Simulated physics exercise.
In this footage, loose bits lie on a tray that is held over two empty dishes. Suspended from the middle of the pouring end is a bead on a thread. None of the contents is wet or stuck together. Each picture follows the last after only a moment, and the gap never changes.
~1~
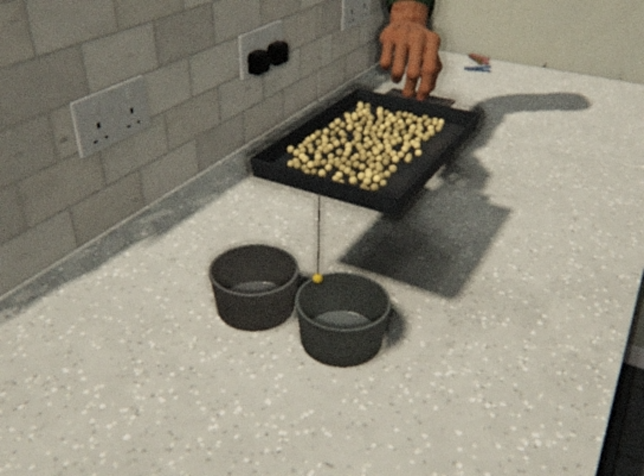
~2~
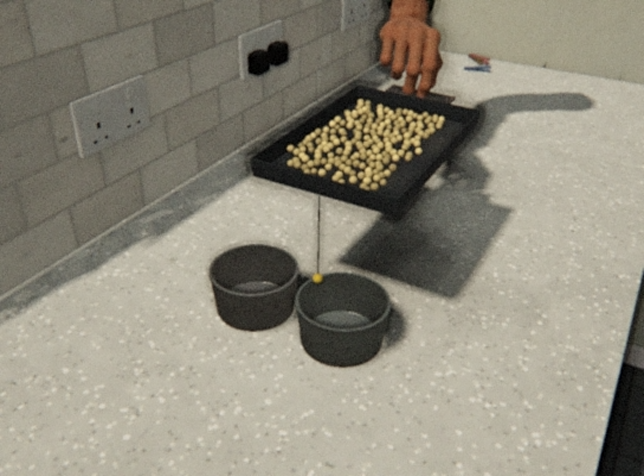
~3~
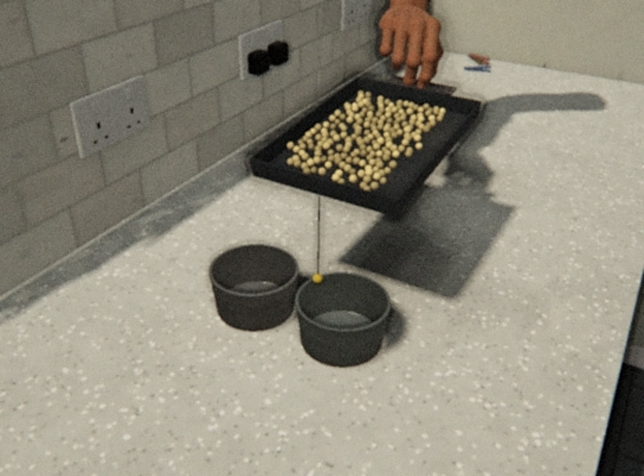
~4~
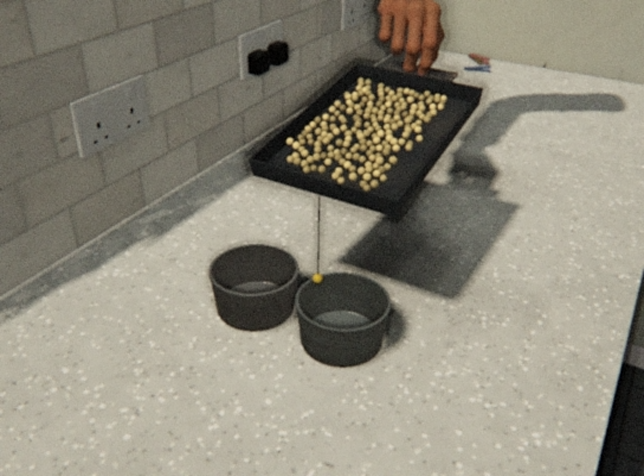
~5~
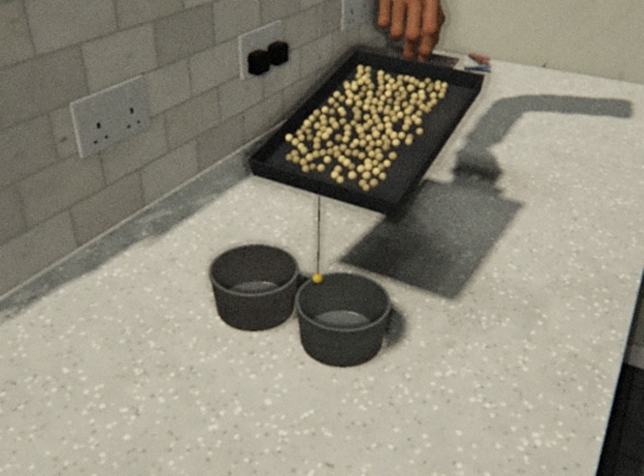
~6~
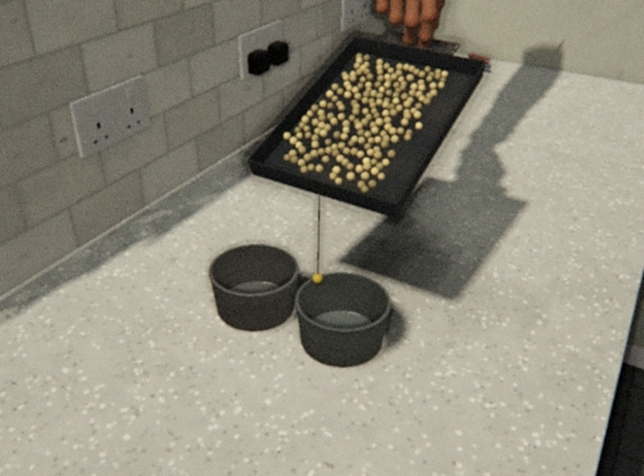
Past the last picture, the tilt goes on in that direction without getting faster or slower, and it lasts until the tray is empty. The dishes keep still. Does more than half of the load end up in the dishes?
No.
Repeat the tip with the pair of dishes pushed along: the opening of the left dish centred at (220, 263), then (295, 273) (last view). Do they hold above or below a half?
First try: Lower than half; second try: Lower than half.
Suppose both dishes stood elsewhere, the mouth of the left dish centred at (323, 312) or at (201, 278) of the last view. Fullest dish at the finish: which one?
First try: The left-side dish; second try: The right-side dish.
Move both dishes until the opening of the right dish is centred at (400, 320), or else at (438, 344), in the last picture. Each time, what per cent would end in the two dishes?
Trial 1 20%, trial 2 40%.
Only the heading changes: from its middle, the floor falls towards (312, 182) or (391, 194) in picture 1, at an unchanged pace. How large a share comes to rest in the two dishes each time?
It comes to about 50 per cent the first time and about 50 per cent the second.
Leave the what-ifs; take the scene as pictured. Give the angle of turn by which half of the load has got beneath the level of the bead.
Reading: Some 115°.
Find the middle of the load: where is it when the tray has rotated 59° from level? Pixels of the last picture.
Close to (330, 176).
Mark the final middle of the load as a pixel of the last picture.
Close to (300, 385) in the last picture.
Soon, tray tipped steeply; nearly all on the tray; a stray few outside both; a small part in the air.
A while on, tray tipped right over; nearly all on the tray; a small part outside both.
Towards the end, tray tipped past a quarter turn; about a quarter in the right dish; a stray few in the left dish; most outside both.
Finally, tray tipped past a quarter turn; about a quarter in the right dish; a stray few in the left dish; most outside both.
